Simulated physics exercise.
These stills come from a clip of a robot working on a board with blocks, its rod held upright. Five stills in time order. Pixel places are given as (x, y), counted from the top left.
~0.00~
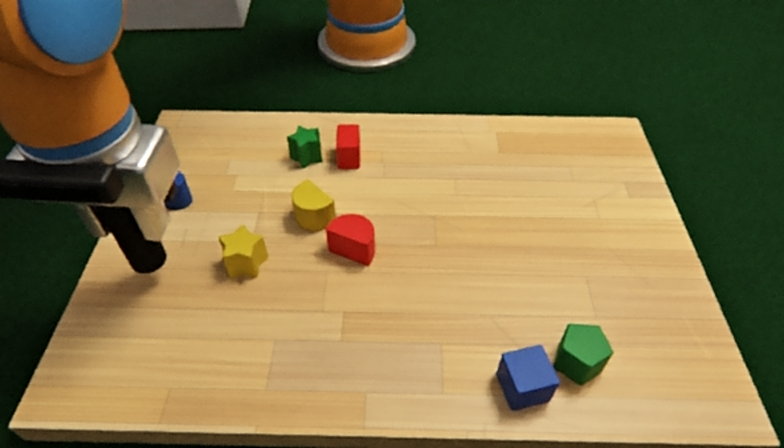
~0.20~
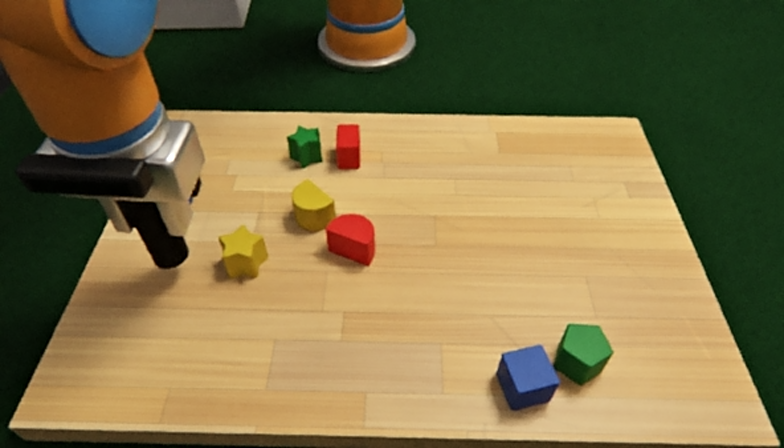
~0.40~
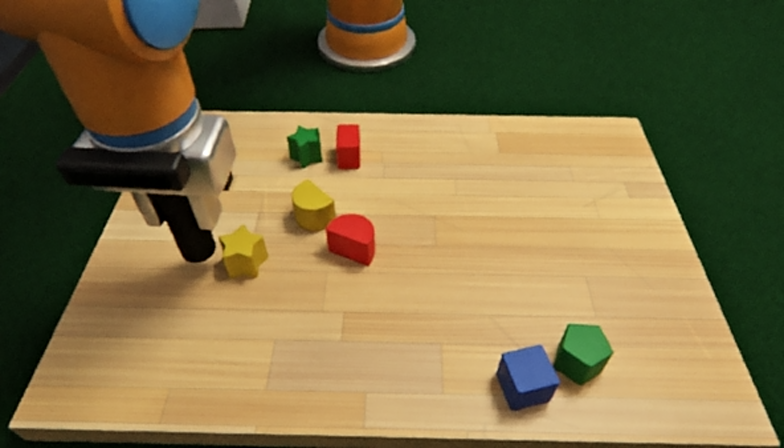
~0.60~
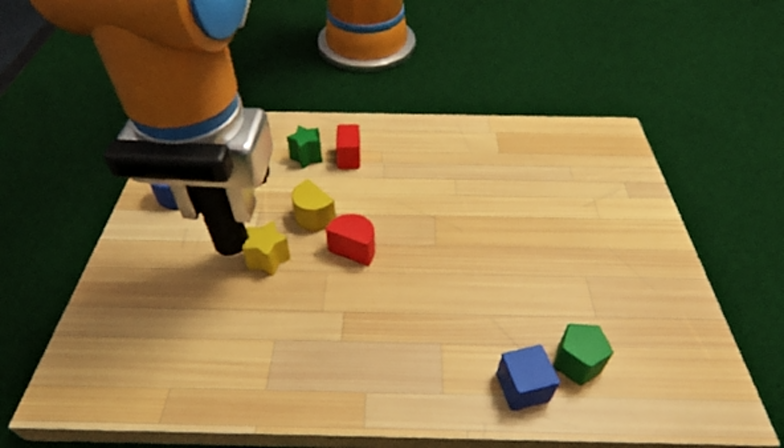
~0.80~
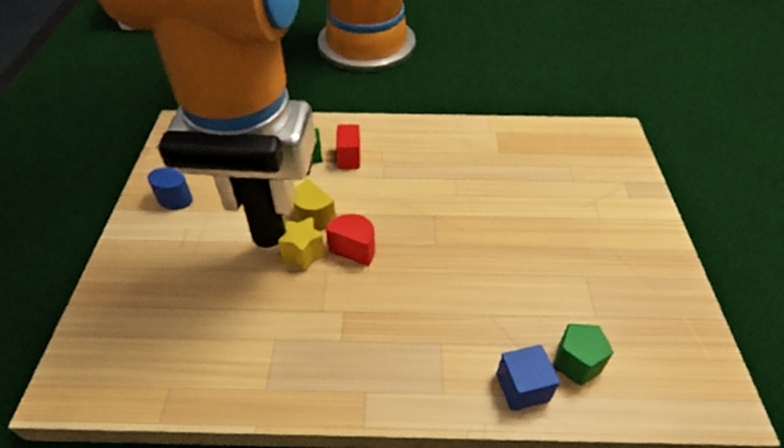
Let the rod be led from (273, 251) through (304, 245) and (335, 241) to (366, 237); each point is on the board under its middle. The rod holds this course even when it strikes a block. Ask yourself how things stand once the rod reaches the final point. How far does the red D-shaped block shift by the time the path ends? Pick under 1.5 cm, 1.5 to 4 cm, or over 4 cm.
Movement: Over 4 cm.
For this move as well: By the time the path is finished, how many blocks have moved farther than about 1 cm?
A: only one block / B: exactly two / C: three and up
Letter B.
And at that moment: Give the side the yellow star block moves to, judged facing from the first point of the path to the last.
It moves off to the right.
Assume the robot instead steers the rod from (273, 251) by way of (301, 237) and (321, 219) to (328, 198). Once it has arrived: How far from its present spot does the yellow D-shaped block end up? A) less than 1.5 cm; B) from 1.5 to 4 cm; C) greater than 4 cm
C (greater than 4 cm)
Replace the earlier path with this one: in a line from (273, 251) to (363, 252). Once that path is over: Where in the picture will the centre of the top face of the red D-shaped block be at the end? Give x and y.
Its top centre lands on (429, 226).
On the path given first. Halfway along, rod (318, 227); yellow star block (342, 236), turned 30° clockwise; red D-shaped block (386, 228), turned 20° anticlockwise.
At the end, rod (365, 221); yellow star block (362, 241), turned 80° clockwise; yellow D-shaped block in place; red D-shaped block (405, 233), turned 50° anticlockwise.
